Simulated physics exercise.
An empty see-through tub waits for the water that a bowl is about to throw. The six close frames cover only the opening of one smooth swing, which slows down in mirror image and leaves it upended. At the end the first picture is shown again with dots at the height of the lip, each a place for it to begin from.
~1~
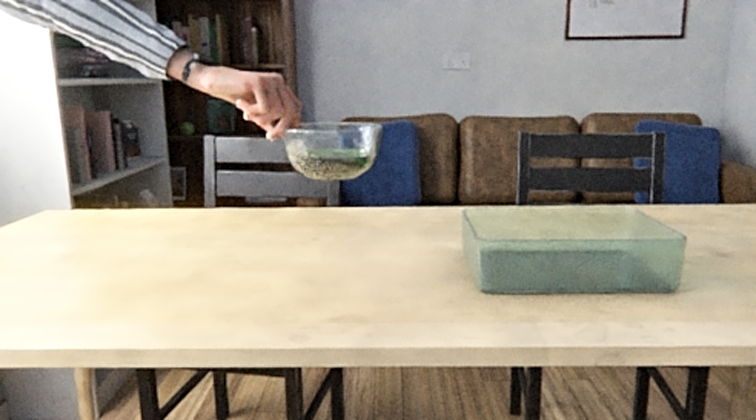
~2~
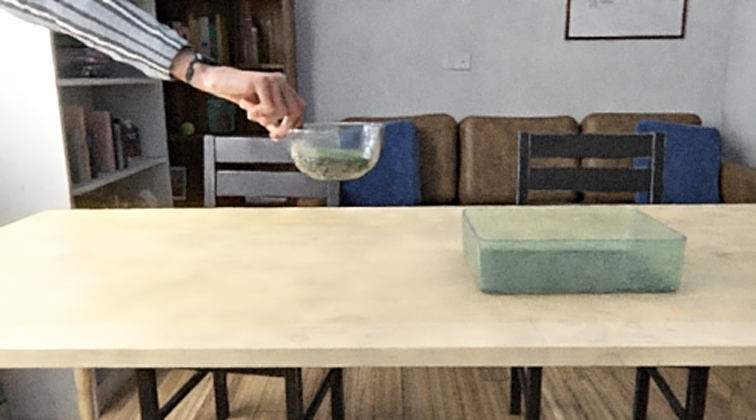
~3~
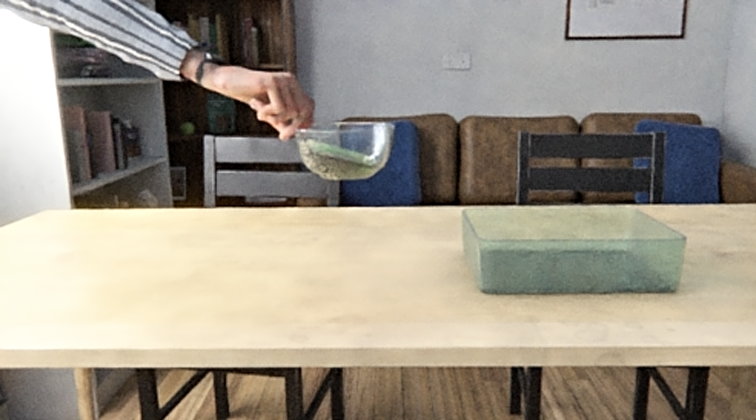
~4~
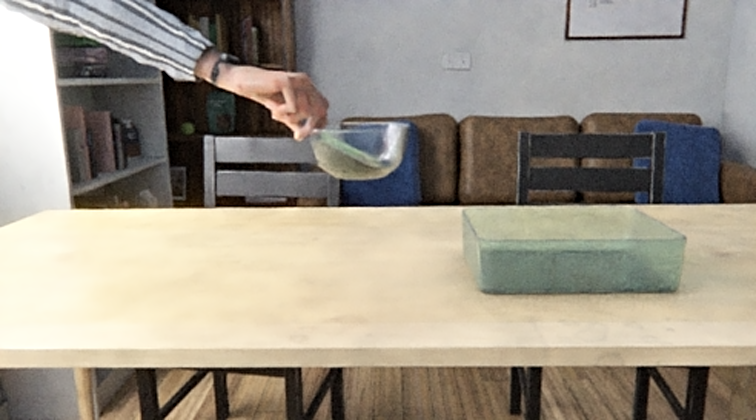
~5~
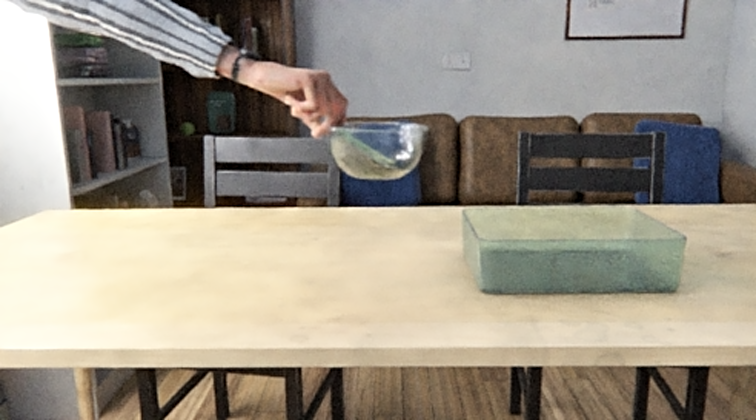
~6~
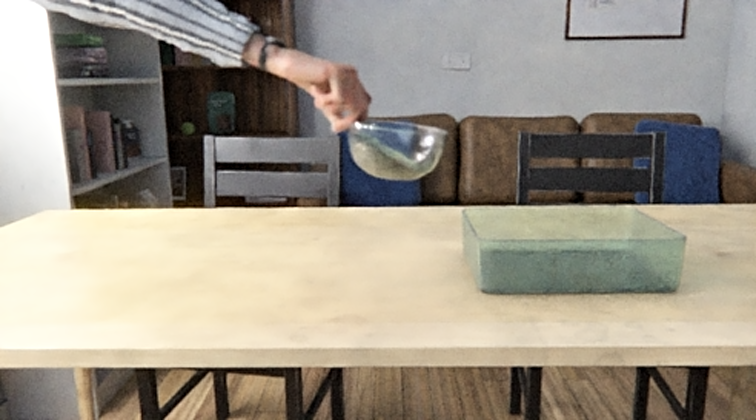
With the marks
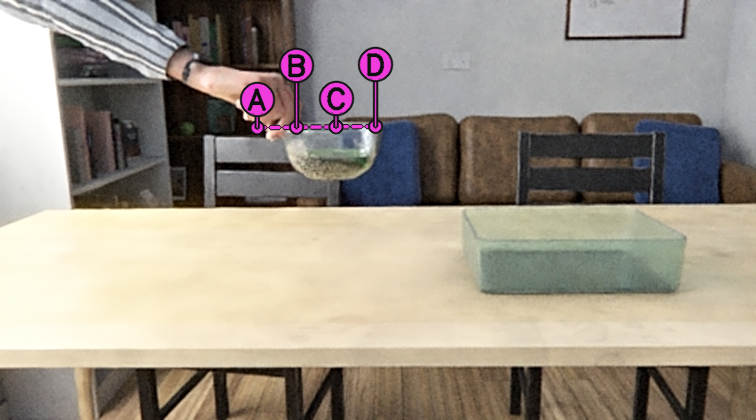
The clip opens with a hand in a striped sleeve holding a clear glass bowl above the left part of a wooden table, with a see-through tub on the right. The arm carries the bowl a short way rightward, at first level, then tilting it slightly.
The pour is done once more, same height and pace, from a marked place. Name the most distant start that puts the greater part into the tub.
That is spot C.
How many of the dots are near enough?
Two.
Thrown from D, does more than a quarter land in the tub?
Yes, it does.
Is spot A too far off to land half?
Yes, that goes wrong.
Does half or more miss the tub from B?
Yes, that goes wrong.
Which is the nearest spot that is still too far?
Here it is spot B.
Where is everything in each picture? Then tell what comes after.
In the first frame, upright, lip at (380, 126); tub from (477, 291) to (677, 290); nothing has left yet.
In the second frame, upright, lip at (383, 126); nothing has left yet.
In the third frame, upright, lip at (393, 126); nothing has left yet.
In the fourth frame, upright, lip at (407, 126); nothing has left yet.
In the fifth frame, tipped about 2°, lip at (426, 127); nothing has left yet.
In the sixth frame, tipped about 8°, lip at (446, 132); nothing has left yet.
In magenta, A at (257, 127); B at (296, 127); C at (336, 126); D at (375, 126).
For spot A, about 11 % lands in the tub, 87 % falls short.
For spot B, about 34 % lands in the tub, 60 % falls short and 6 % goes beside or beyond.
For spot C, about 63 % lands in the tub, 29 % falls short and 8 % goes beside or beyond.
For spot D, about 80 % lands in the tub, 10 % falls short and 10 % goes beside or beyond.
